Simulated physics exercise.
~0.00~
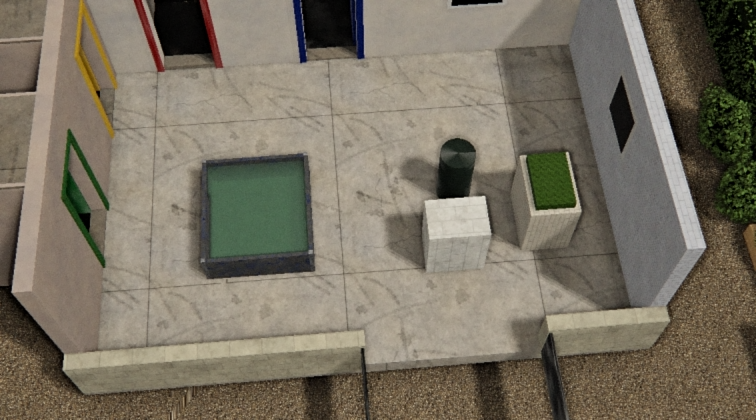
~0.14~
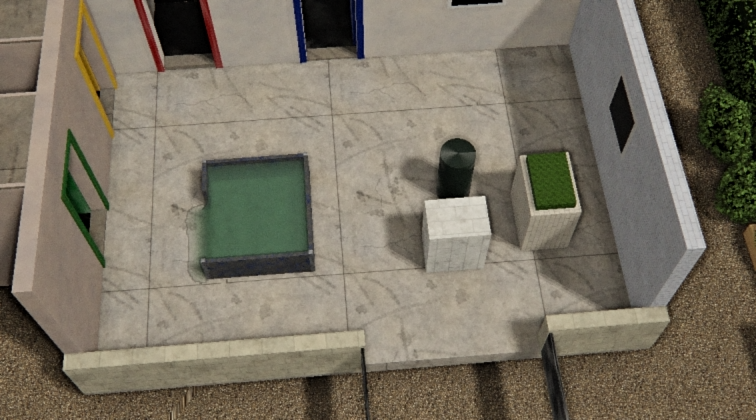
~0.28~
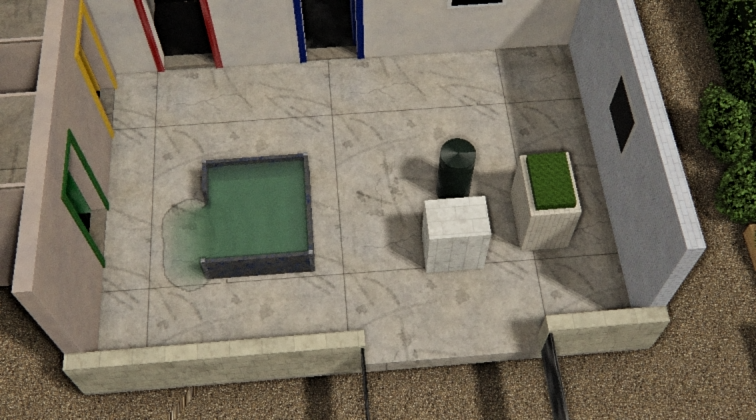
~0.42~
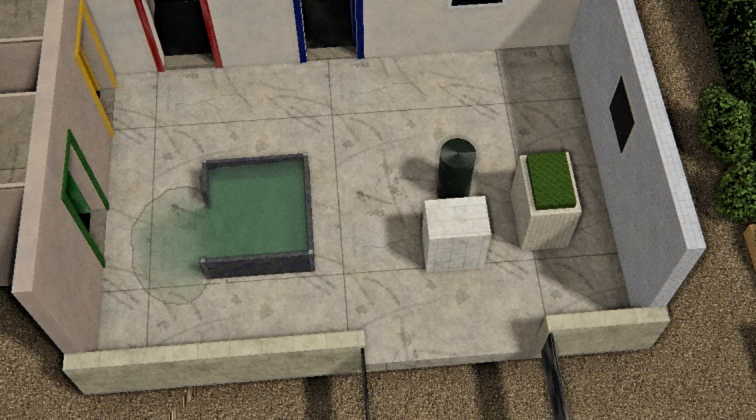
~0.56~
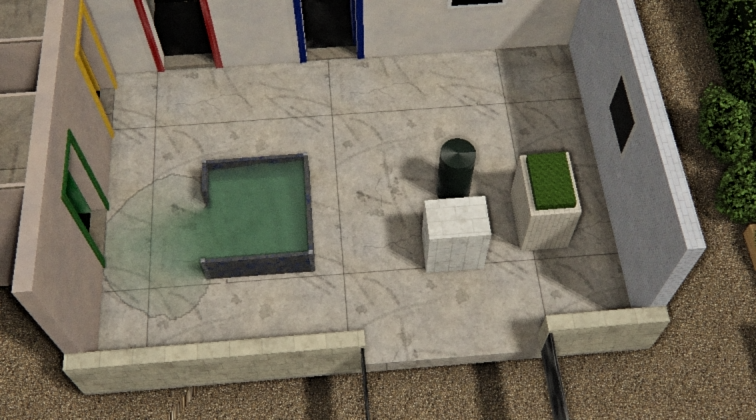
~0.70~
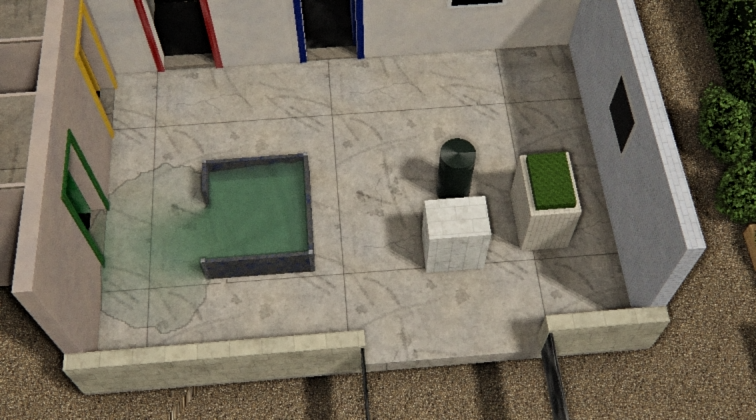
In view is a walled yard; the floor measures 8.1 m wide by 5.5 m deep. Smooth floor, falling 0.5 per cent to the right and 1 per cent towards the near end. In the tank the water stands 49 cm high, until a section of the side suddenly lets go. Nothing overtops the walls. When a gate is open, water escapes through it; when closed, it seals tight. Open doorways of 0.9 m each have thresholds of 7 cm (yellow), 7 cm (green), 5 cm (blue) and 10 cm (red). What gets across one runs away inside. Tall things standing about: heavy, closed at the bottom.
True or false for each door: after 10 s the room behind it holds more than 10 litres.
Yellow door: False; green door: True; blue door: False; red door: False.
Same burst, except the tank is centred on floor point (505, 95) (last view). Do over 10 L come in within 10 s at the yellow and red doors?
Checking the limit: The yellow door is beyond it and the red door is within it.
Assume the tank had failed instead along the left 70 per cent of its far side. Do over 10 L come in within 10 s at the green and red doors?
For green, too little; for red, too much.
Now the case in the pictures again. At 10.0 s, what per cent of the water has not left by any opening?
About 74 per cent.
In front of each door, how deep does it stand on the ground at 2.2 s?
Yellow 3 cm, green 22 cm, blue 0 cm, red 0 cm.
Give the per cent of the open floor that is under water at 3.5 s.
Some 30 per cent of the floor is wet.
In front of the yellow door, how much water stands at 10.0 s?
Depth: ~ 2.5 cm.
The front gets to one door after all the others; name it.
It's the blue door that comes last.
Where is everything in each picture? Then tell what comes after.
In the first picture, still water, 49 cm deep, in the tank at (257, 209).
In the second picture, the front is at (198, 209), 0.6 m from the gap at (210, 236); 0.3 m2 of floor is under water; 49 cm left at the back of the tank.
In the third picture, the front is at (172, 214), 0.8 m from the gap at (210, 237); 0.8 m2 of floor is under water; 49 cm left at the back of the tank.
In the fourth picture, water pours out at (210, 238) and has run 1.2 m, to (137, 230); typically 6 cm deep outside, 49 cm at the tank's back.
In the fifth picture, water pours out at (210, 238) and has run 1.7 m, to (106, 236); typically 5 cm deep outside, 45 cm at the tank's back.
In the sixth picture, water pours out at (210, 237) and has run 1.9 m, to (90, 238); typically 5 cm deep outside, 41 cm at the tank's back.
After 1.4 s water covers 10 % of the floor and is deepest (27 cm) near (104, 270); yellow door not reached, green door 19 cm at the sill, 68 L in, blue door not reached, red door not reached.
After 2.2 s water covers 15 % of the floor and is deepest (30 cm) near (98, 370); yellow door 3 cm at the sill, 0 L in, green door 22 cm at the sill, 156 L in, blue door not reached, red door not reached.
After 3.5 s water covers 30 % of the floor and is deepest (18 cm) near (98, 370); yellow door 3 cm at the sill, 0 L in, green door 14 cm at the sill, 223 L in, blue door not reached, red door 4 cm at the sill, 0 L in.
After 6.0 s water covers 50 % of the floor and is deepest (12 cm) near (98, 370); yellow door 3 cm at the sill, 0 L in, green door 8 cm at the sill, 254 L in, blue door 1 cm at the sill, 0 L in, red door 4 cm at the sill, 0 L in.
After 10.0 s water covers 75 % of the floor and is deepest (6 cm) near (122, 368); yellow door 3 cm at the sill, 0 L in, green door 4 cm at the sill, 255 L in, blue door 1 cm at the sill, 0 L in, red door 2 cm at the sill, 0 L in.
